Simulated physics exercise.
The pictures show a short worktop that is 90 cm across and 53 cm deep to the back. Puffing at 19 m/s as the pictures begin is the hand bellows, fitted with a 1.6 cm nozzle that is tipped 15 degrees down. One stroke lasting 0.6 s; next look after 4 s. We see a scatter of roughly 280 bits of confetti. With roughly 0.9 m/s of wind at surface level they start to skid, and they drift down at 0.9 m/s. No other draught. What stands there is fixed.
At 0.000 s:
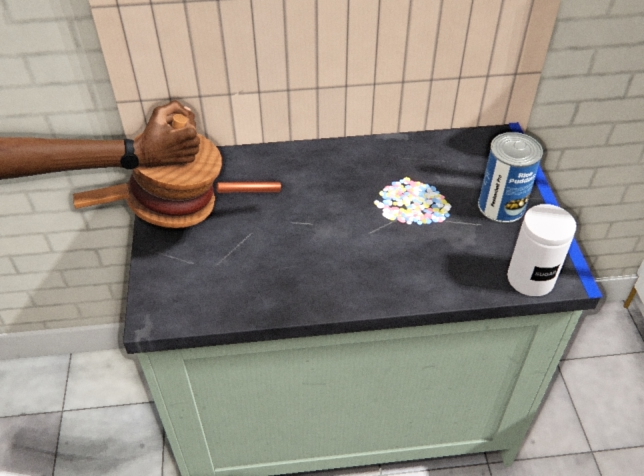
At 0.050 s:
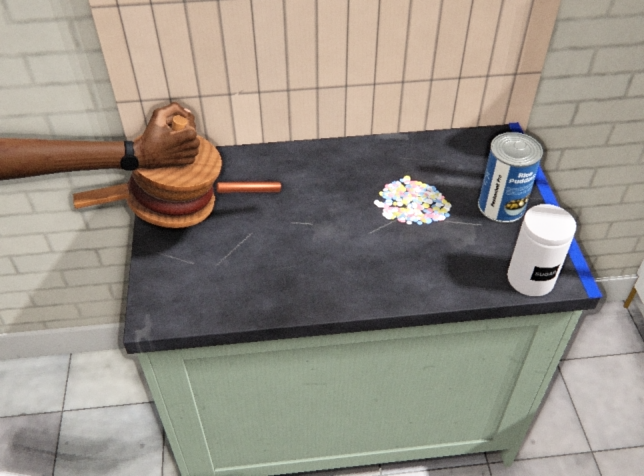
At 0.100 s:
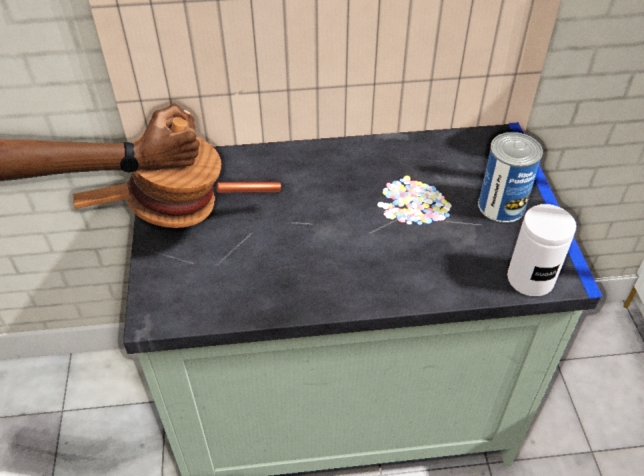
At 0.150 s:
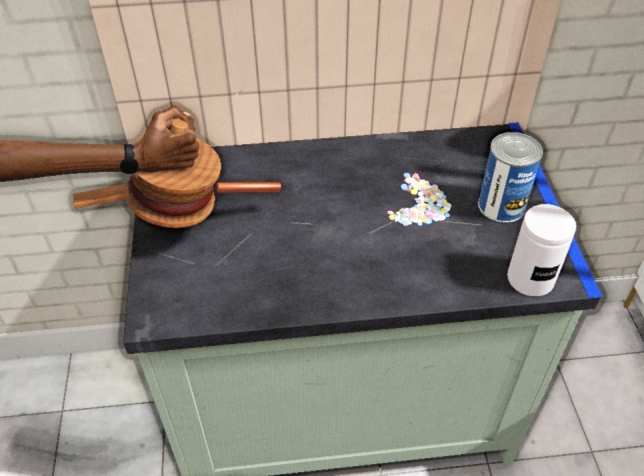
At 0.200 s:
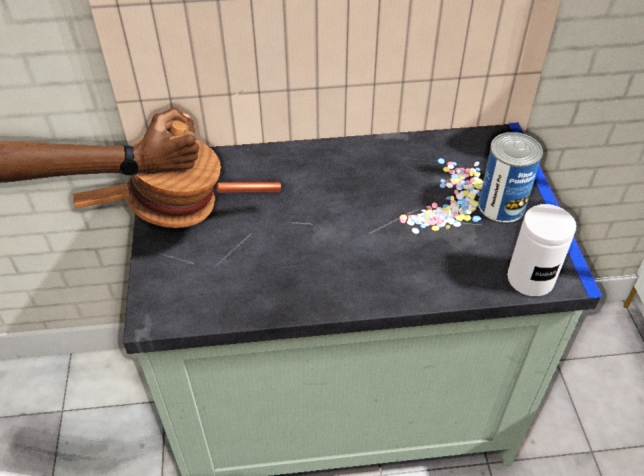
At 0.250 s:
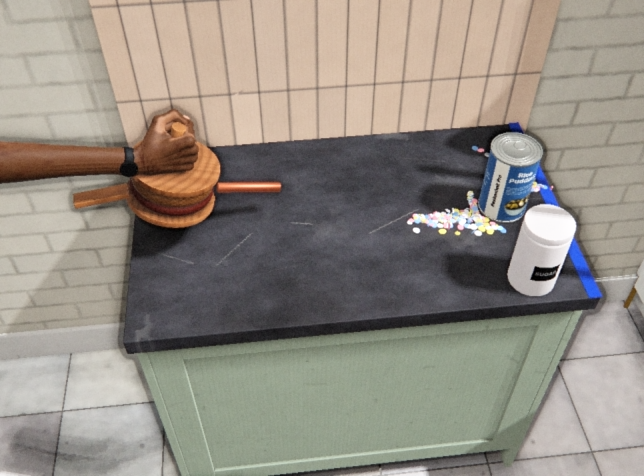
A pile of colourful confetti sat still on the dark worktop, then skidded right and spread out around the tin near the blue edge, while a hand stayed on the wooden bellows at left.
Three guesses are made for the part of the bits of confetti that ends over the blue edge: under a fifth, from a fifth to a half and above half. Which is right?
By then between a fifth and a half are over the blue edge.
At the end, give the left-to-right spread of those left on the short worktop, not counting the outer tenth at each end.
Roughly 10 cm from left to right.
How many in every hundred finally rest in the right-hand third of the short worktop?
About 60 percent.
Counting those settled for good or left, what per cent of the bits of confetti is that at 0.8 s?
It comes to some 80 per cent.
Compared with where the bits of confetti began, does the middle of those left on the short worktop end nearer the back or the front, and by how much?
I'd say frontward, around 15 cm.
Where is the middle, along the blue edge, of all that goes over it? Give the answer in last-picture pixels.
Around (547, 182).
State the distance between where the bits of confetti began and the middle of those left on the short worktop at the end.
Distance: Approx. 25 cm.
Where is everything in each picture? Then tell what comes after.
In the first frame, the middle of the bits of confetti is near (416, 204), none has stirred yet and the mouth of the hand bellows is at (280, 187).
In the second frame, the middle of the bits of confetti is near (416, 204), none has stirred yet and the blue edge is centred on (555, 200).
In the third frame, the middle of the bits of confetti is near (416, 204), about 1 % have left their places, the top of a tin is at (517, 149) and the top of a jar is at (550, 222).
In the fourth frame, the middle of the bits of confetti is near (425, 206), the farthest in sight from the hand bellows is at (448, 206) and about 35 % have left their places.
In the fifth frame, the middle of the bits of confetti is near (463, 210), the farthest in sight from the hand bellows is at (478, 169) and about 85 % have left their places.
In the sixth frame, the middle of the bits of confetti is near (475, 213), the farthest in sight from the hand bellows is at (552, 188) and about 90 % have left their places.
After 0.8 s the count stands so, 37 % are over the blue edge; the middle of those left on the top is near (514, 249).
After 1.3 s the count stands so, 37 % are over the blue edge; the middle of those left on the top is near (523, 249).
After 2.2 s the count stands so, 37 % are over the blue edge; the middle of those left on the top is near (523, 249).
After 4.0 s, at the end, 37 % are over the blue edge; the middle of those left on the top is near (523, 249).
